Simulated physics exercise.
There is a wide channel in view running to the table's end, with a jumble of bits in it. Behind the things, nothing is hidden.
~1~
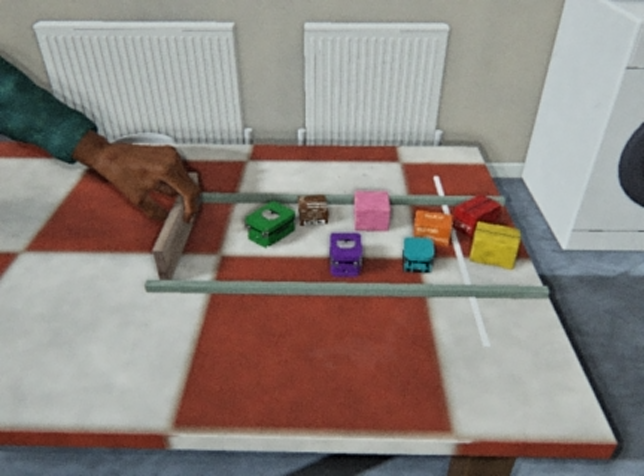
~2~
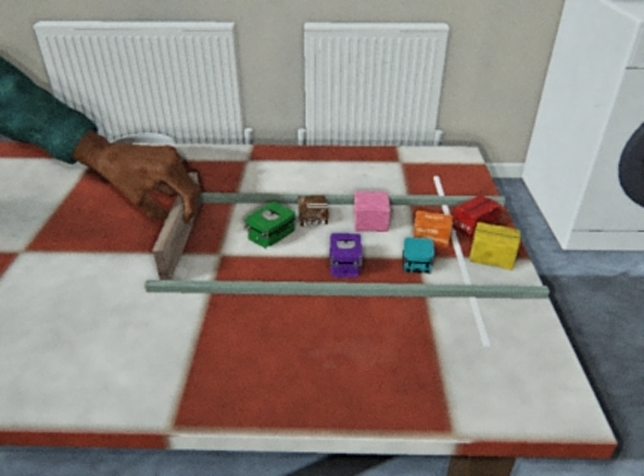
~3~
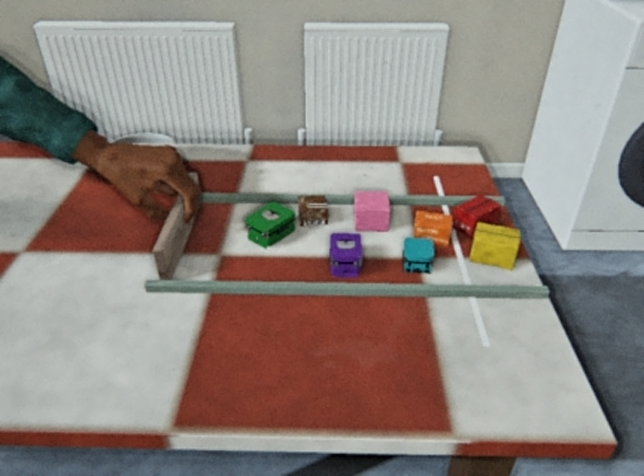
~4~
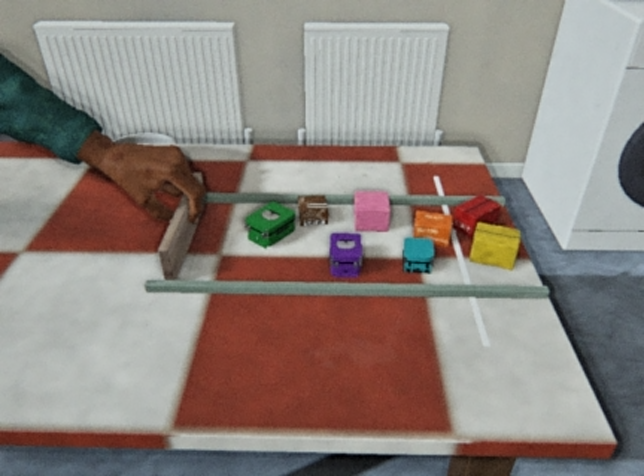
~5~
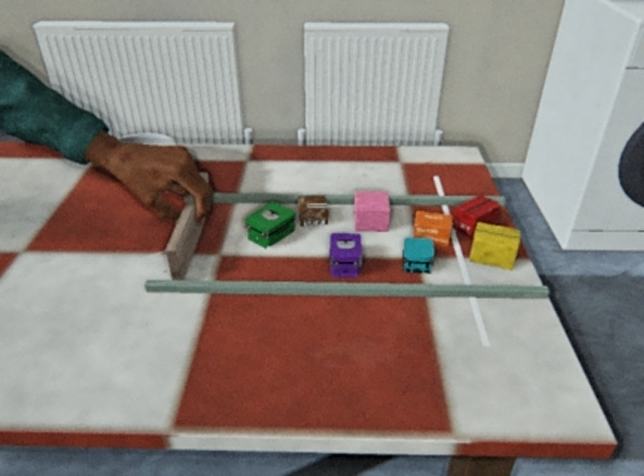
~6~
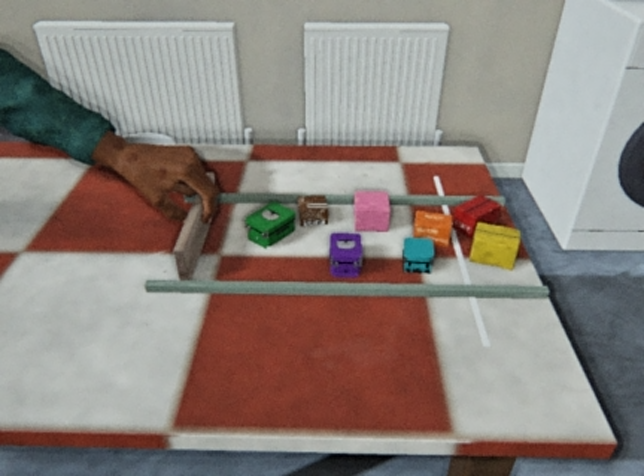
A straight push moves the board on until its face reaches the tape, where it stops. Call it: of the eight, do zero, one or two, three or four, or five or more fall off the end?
One or two fall off.
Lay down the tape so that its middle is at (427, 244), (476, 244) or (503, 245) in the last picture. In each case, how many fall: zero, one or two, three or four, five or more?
Tape one gives none at all, tape two gives three to four, and tape three gives more than four.
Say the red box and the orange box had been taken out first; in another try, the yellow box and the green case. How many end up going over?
Going first to second: 1 and 1.
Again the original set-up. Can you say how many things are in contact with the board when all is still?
It ends up touching 3.
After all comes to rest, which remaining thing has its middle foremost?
It's the orange box.
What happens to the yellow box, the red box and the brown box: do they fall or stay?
Here's how it goes: The yellow box goes down, the red box goes down and the brown box hangs in there.
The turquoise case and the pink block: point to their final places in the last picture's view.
In the last picture the first middle sits at (507, 257) and the other at (498, 212).
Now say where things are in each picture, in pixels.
The first picture shows yellow box (495, 246); red box (477, 216); orange box (432, 228); board (180, 224); tape (456, 244).
The second picture shows red box (476, 216); pink block (372, 211).
The third picture shows orange box (432, 229); turquoise case (418, 256).
The fourth picture shows yellow box (495, 246); green case (271, 225).
The fifth picture shows red box (476, 216); brown box (313, 210).
The sixth picture shows yellow box (495, 246); red box (476, 216); orange box (432, 229); board (198, 224); tape (456, 244).
A little later, none off yet; yellow box at rest near (495, 246); red box at rest near (476, 216); orange box at rest near (432, 229).
When it is over, the number that fall off is one or two; down, red box and yellow box.
